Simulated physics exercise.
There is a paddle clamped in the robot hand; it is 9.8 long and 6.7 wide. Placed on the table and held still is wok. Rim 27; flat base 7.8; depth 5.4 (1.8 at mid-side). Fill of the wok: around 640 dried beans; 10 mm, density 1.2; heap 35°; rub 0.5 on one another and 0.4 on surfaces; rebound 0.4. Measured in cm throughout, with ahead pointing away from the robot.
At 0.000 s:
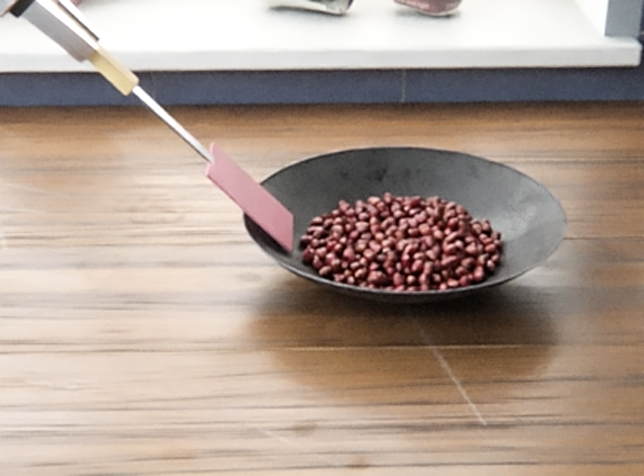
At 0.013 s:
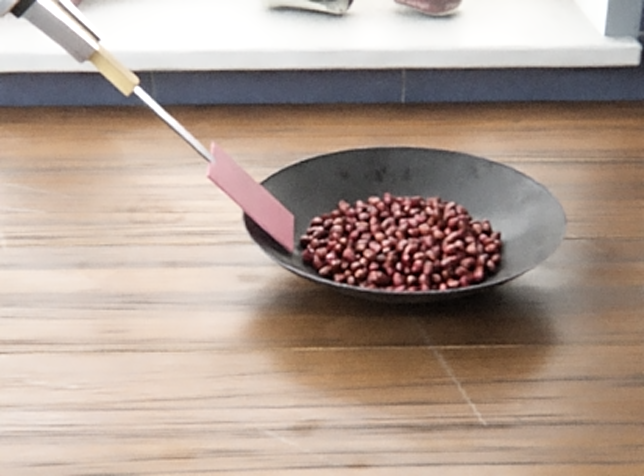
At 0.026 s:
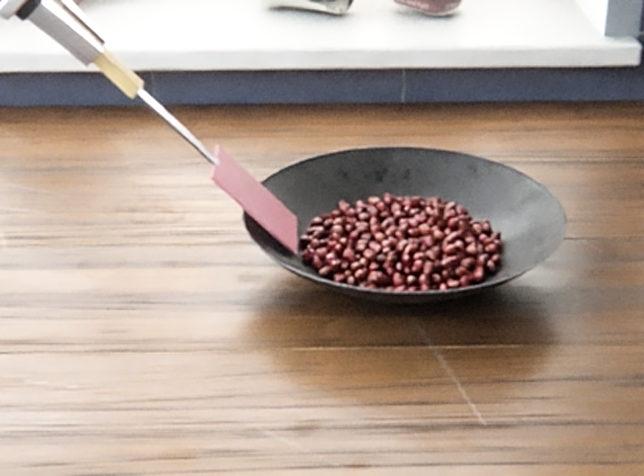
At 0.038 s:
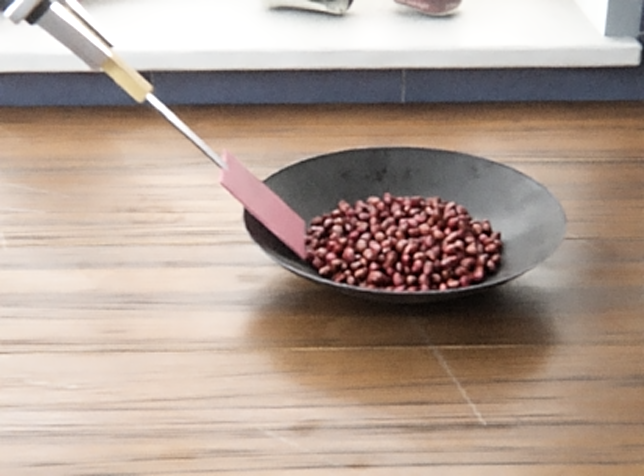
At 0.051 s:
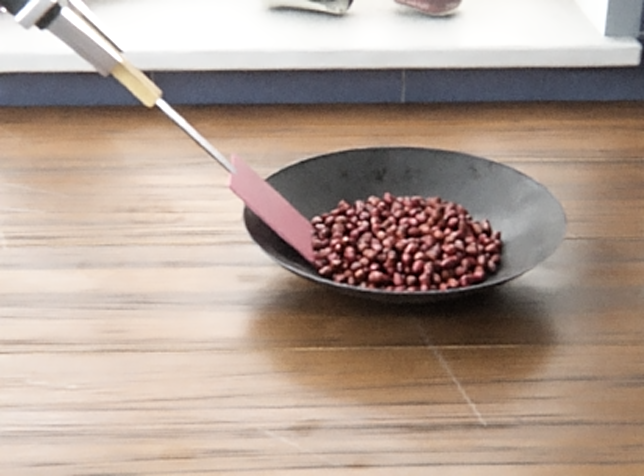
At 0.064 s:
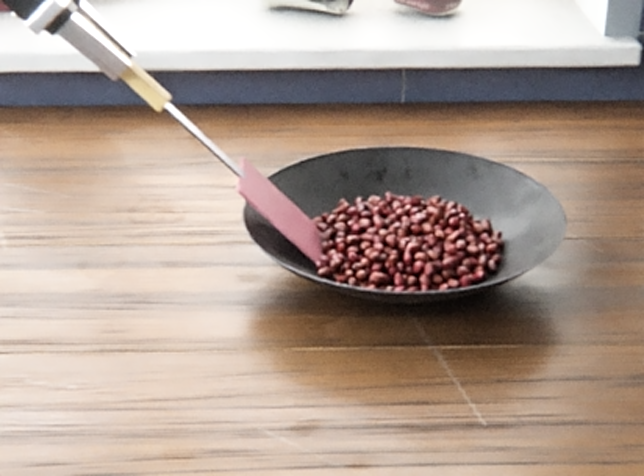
Pink paddle clamped in a robot hand sliding slightly right and down against dark red beans in a still black wok.
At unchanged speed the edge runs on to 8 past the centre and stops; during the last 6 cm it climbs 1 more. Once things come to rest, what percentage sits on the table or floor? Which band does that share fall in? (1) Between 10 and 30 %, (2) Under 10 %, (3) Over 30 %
1, between 10 and 30 %.
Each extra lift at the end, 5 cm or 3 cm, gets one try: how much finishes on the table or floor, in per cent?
Estimates, in order: 10 % then 15 %.
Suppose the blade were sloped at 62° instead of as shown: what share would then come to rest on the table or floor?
Some 25 in a hundred.
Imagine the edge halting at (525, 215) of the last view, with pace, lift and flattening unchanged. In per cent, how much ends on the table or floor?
I'd put it near 35 per cent.
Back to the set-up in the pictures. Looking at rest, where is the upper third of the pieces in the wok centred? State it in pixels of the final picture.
It is centred around (517, 214).
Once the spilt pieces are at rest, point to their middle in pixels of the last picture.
Roughly at (621, 268) in the final view.
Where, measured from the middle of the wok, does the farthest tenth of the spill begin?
Distance: Approx. 25 cm.
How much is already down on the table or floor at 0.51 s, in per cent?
Some 20 per cent of the load.
By 0.16 s, sloping 47°, highest piece 6 above the table; 643 in the wok.
By 0.26 s, sloping 47°, highest piece 7 above the table; 636 in the wok, 7 on the blade or in flight.
By 0.51 s, sloping 47°, highest piece 7 above the table; 522 in the wok, 116 on the table or floor, 5 on the blade or in flight.
By 1.56 s, sloping 47°, highest piece 7 above the table; 522 in the wok, 121 on the table or floor.
Final count, 522 in the wok, 121 on the table or floor. That is 19 % on the table or floor.
